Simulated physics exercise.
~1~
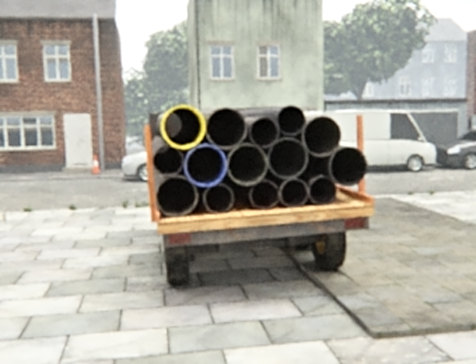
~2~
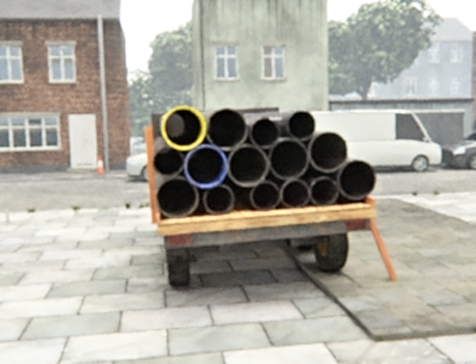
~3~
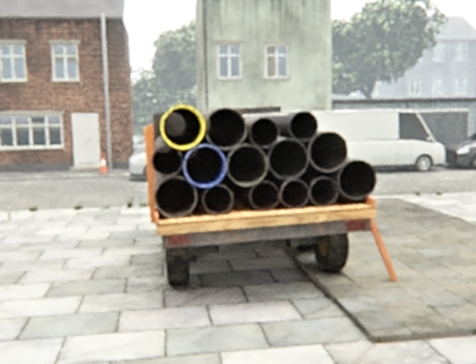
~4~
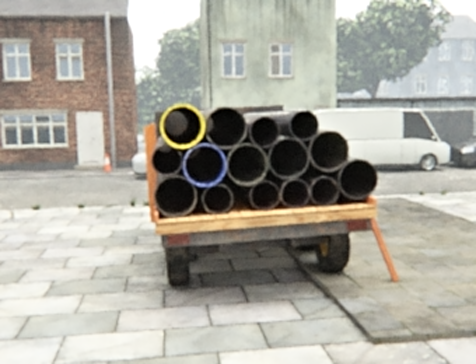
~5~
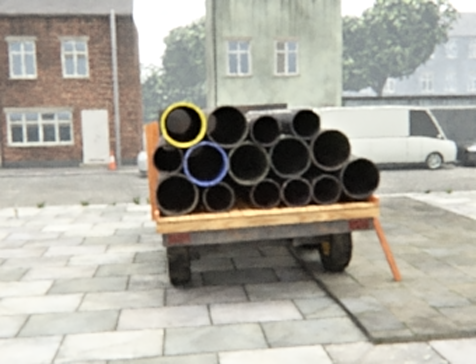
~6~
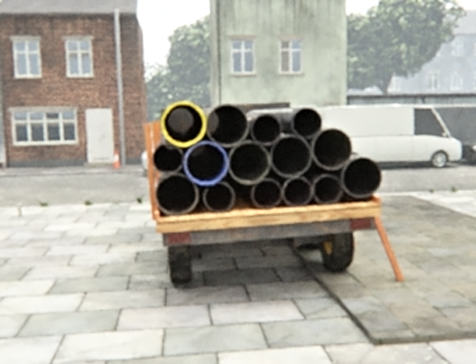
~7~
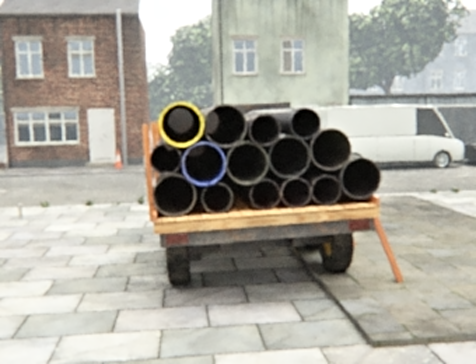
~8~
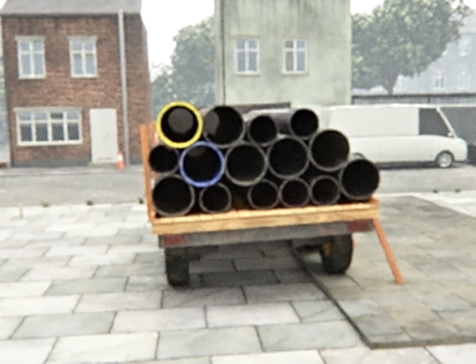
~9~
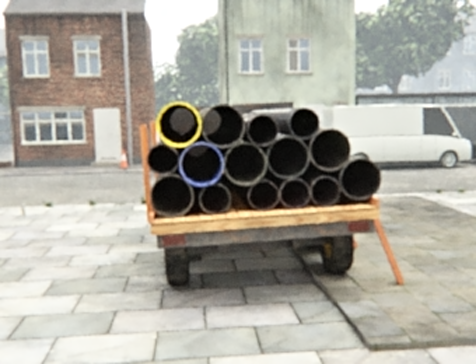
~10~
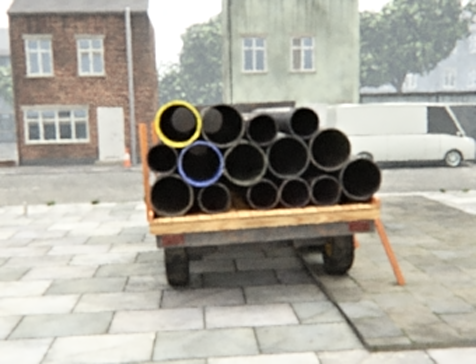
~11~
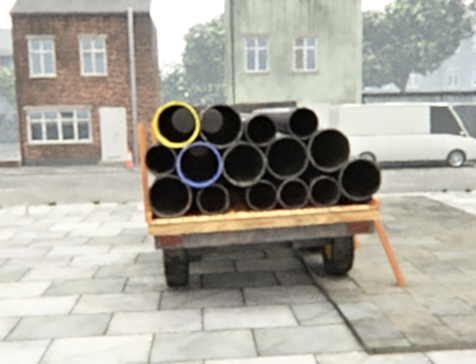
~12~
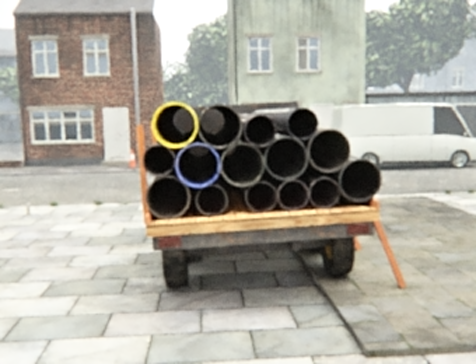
A farm trailer stacked with dark hollow pipes, one rimmed yellow and one blue, stood parked on paving when its right-hand post swung out and down. The left side held, and the whole pile stayed on the deck, resting still at the end.
